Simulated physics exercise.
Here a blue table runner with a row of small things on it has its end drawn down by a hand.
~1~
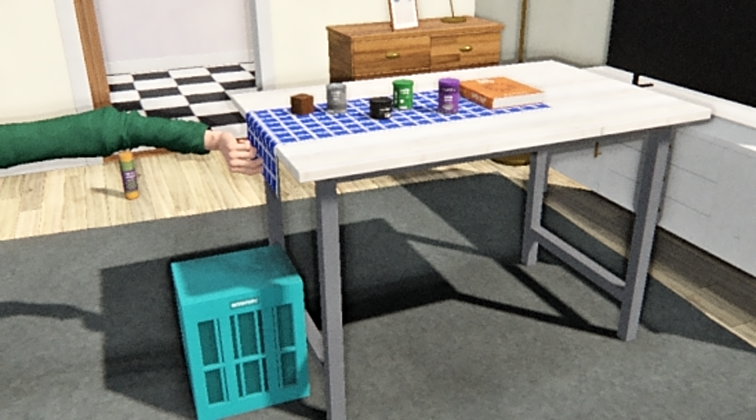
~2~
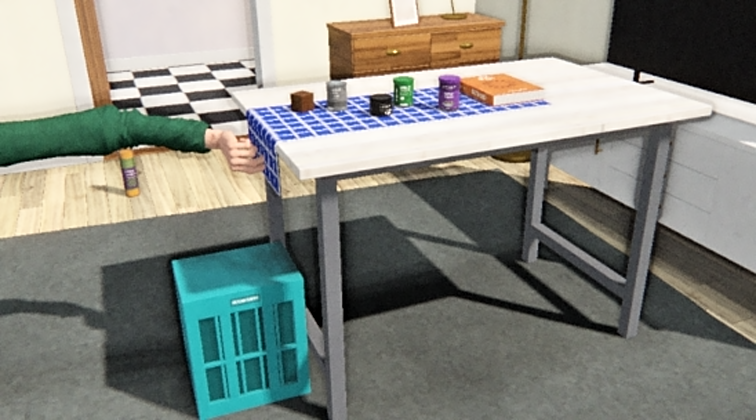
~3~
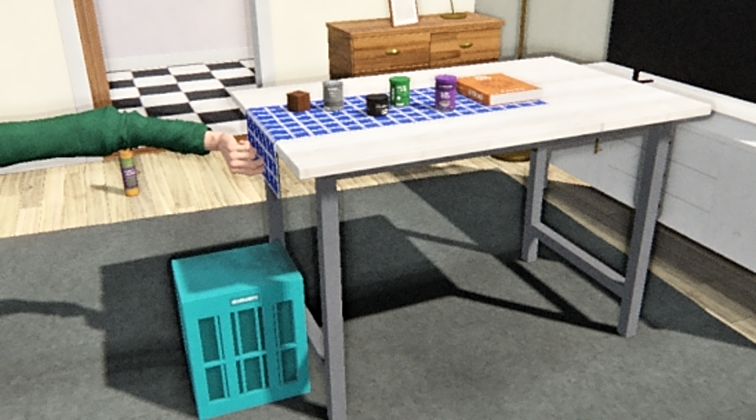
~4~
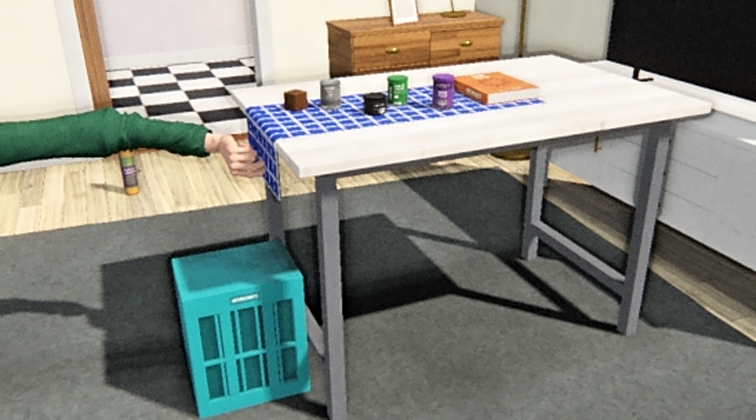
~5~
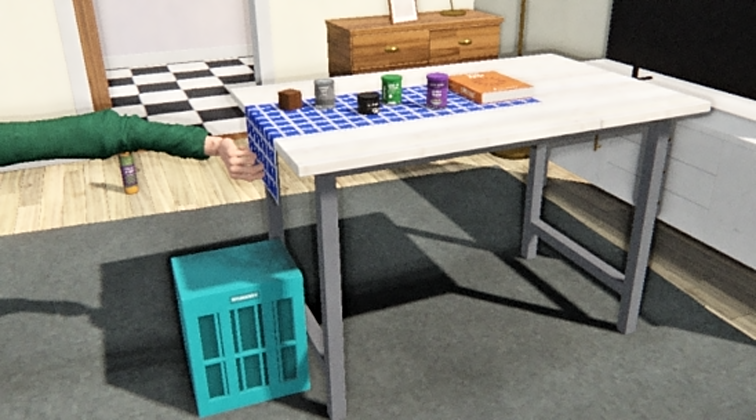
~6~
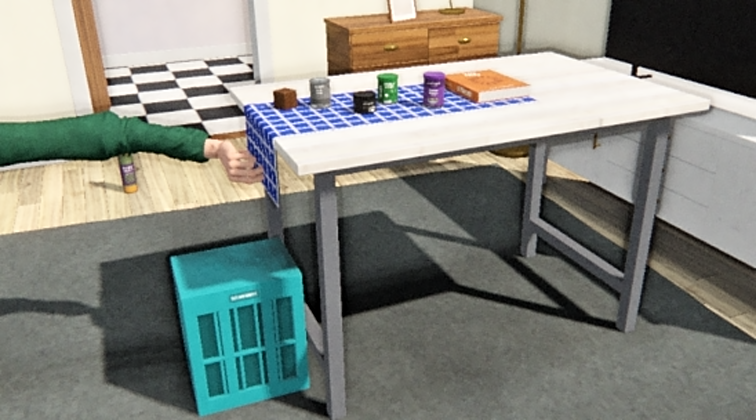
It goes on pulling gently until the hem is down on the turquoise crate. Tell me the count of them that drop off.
The count is two.
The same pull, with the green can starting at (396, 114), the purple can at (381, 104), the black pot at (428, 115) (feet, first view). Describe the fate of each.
Briefly: Green can stays; purple can stays; black pot stays.
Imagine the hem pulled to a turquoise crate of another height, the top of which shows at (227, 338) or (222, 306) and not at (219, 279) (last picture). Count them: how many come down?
Counts: 4, 3.
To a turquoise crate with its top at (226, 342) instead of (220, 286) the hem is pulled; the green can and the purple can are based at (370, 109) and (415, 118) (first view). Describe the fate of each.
Outcome for the green can: It is lost. Outcome for the purple can: It is lost.
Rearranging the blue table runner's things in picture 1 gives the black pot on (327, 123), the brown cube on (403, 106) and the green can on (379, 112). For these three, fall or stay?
Here's what happens: The black pot leaves its perch, the brown cube remains aboard, the green can remains aboard.
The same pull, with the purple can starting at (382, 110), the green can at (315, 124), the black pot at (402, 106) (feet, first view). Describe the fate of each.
The purple can is still on top, the green can is off the top, the black pot is still on top.
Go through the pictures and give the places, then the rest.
In the first picture, hem (279, 199); brown cube (302, 96); grey can (336, 86); black pot (381, 99); green can (403, 81); purple can (449, 80); top of the crate (220, 286).
In the second picture, hem (281, 197); brown cube (302, 93).
In the third picture, hem (279, 199); grey can (333, 83).
In the fourth picture, hem (281, 201); black pot (375, 95); top of the crate (220, 282).
In the fifth picture, hem (279, 205); green can (392, 76).
In the sixth picture, hem (279, 208); brown cube (285, 90); grey can (320, 80); black pot (364, 93); green can (388, 75); purple can (434, 74).
Soon after, hem near (266, 237); brown cube gone.
After that, hem on the crate; brown cube and grey can gone.
In the end, hem on the crate; brown cube and grey can gone. It carries off two.
